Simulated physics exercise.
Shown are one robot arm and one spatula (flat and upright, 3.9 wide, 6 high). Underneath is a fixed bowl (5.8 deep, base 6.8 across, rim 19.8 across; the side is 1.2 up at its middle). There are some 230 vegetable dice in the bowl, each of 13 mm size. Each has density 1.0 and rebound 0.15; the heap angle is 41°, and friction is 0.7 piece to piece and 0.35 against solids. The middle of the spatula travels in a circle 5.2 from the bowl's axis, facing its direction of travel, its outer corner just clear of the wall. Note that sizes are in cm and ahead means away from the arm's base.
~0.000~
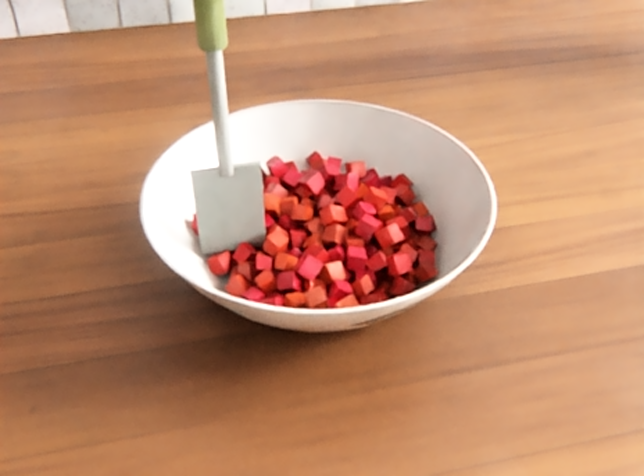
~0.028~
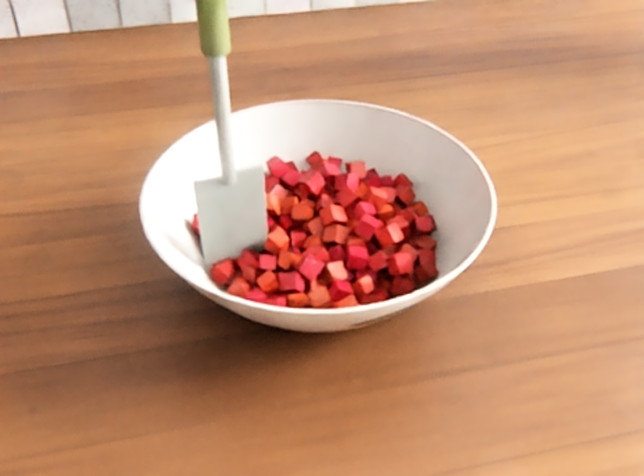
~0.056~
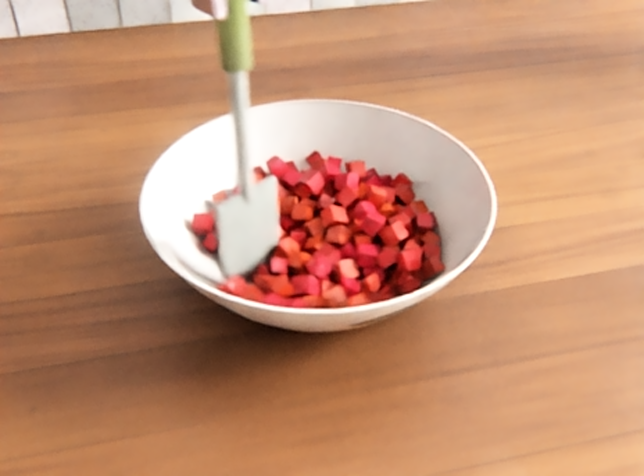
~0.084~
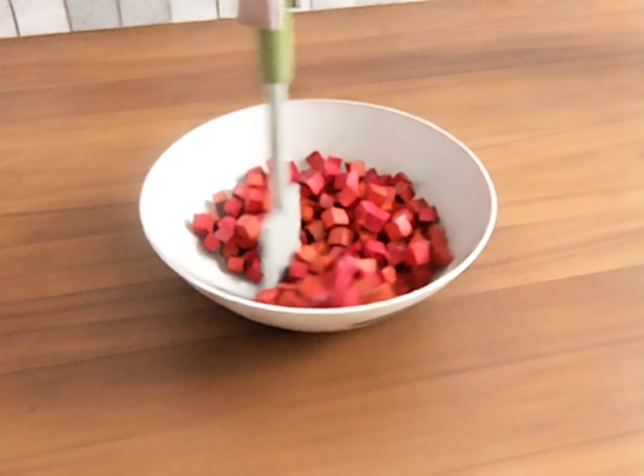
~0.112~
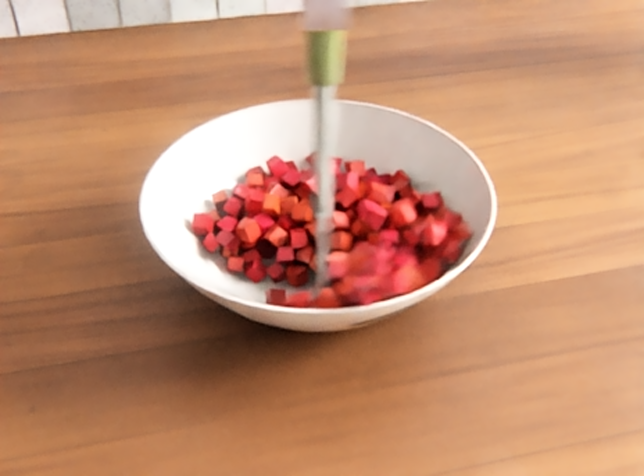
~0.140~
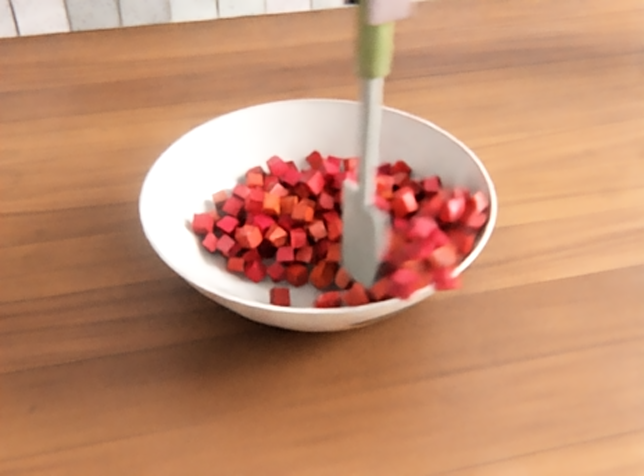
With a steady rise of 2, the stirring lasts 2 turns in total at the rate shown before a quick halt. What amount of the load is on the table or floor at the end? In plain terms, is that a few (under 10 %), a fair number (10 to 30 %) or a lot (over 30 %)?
A lot, over 30 %.
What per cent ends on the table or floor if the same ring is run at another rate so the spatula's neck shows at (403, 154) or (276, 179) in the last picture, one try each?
First try: Around 50 %; second try: Around 20 %.
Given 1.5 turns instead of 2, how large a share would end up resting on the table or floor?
35 %.
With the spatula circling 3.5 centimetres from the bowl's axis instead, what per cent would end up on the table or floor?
Near 20 %.
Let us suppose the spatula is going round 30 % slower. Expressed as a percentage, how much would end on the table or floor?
Then roughly 25 per cent.
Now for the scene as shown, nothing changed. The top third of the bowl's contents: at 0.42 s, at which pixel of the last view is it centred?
Upper-third centre: Approx. (192, 215) px.
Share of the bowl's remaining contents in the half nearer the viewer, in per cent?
50 %.
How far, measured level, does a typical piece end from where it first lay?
Somewhere around 10 centimetres.
After 0.42 s, 343° round, highest piece 9 above the table; 164 in the bowl, 42 on the table or floor, 20 in flight or on the tool.
After 0.69 s, 223° round, highest piece 7 above the table; 136 in the bowl, 89 on the table or floor, 1 in flight or on the tool.
After 1.03 s, 0° round, highest piece 4 above the table; 136 in the bowl, 90 on the table or floor.
After 1.73 s, 0° round, highest piece 4 above the table; 136 in the bowl, 90 on the table or floor.
At rest, 136 in the bowl, 90 on the table or floor. That is 40 % on the table or floor.
